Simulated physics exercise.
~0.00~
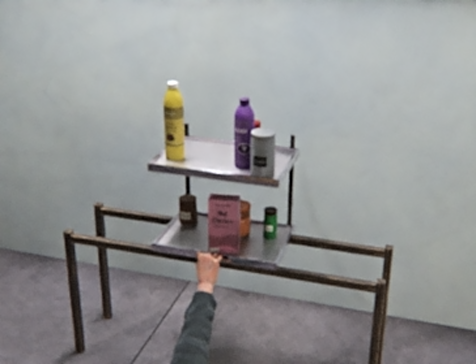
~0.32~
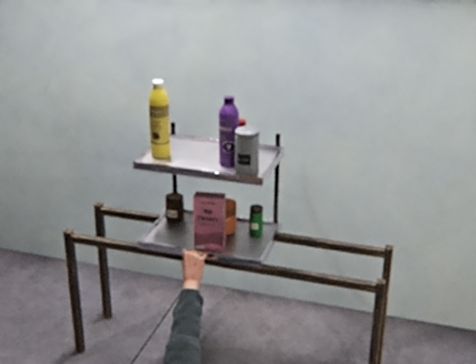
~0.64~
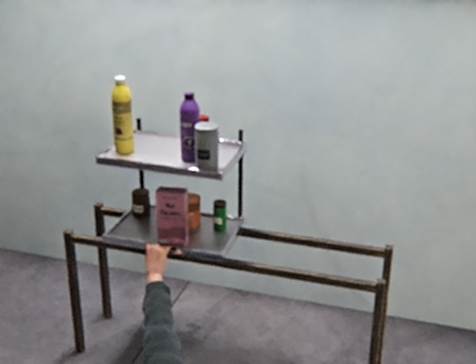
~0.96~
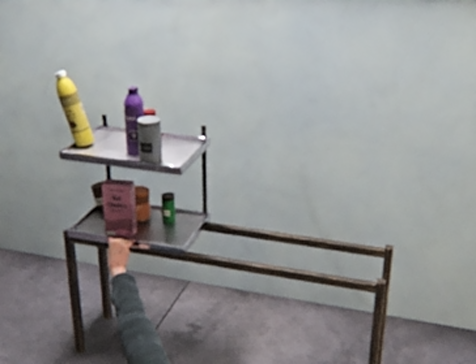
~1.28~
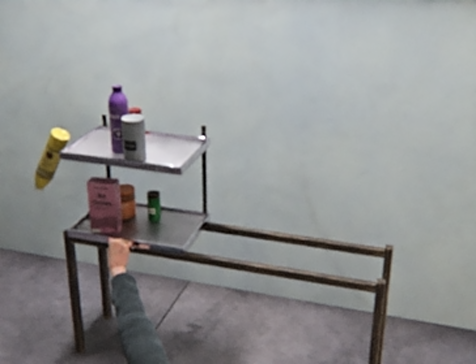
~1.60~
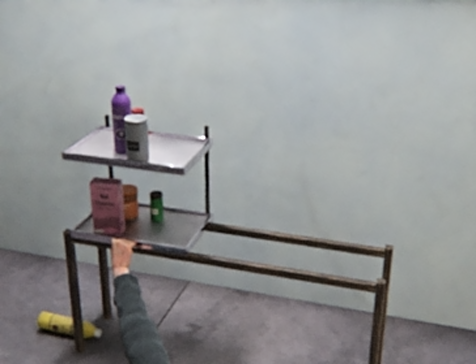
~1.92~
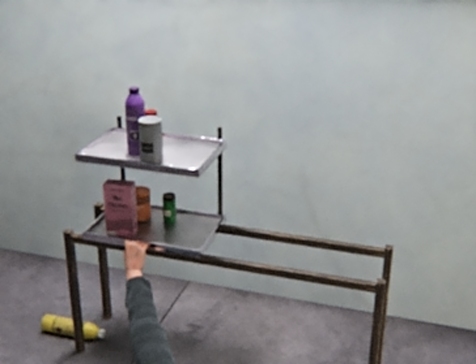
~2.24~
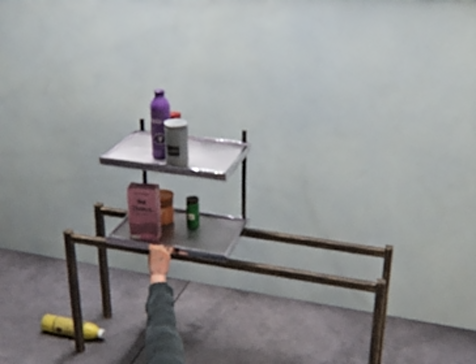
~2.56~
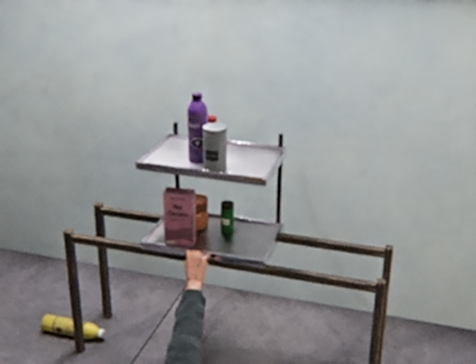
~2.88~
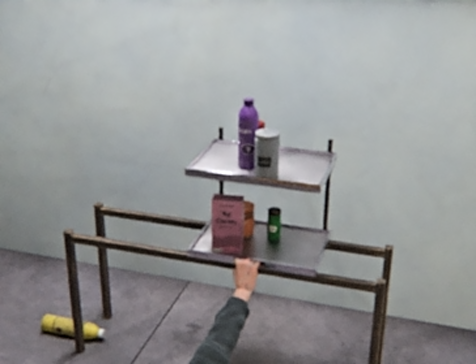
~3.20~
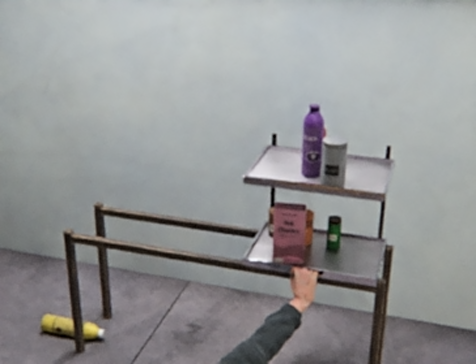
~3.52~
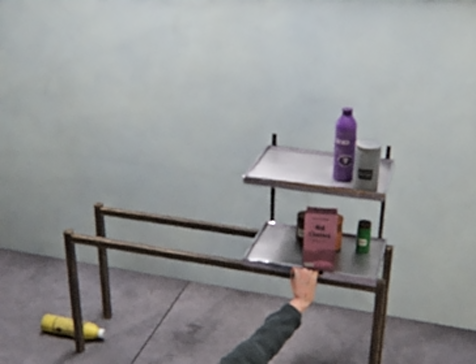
A yellow bottle falls off as a hand slides a two-tier tray left, then right.
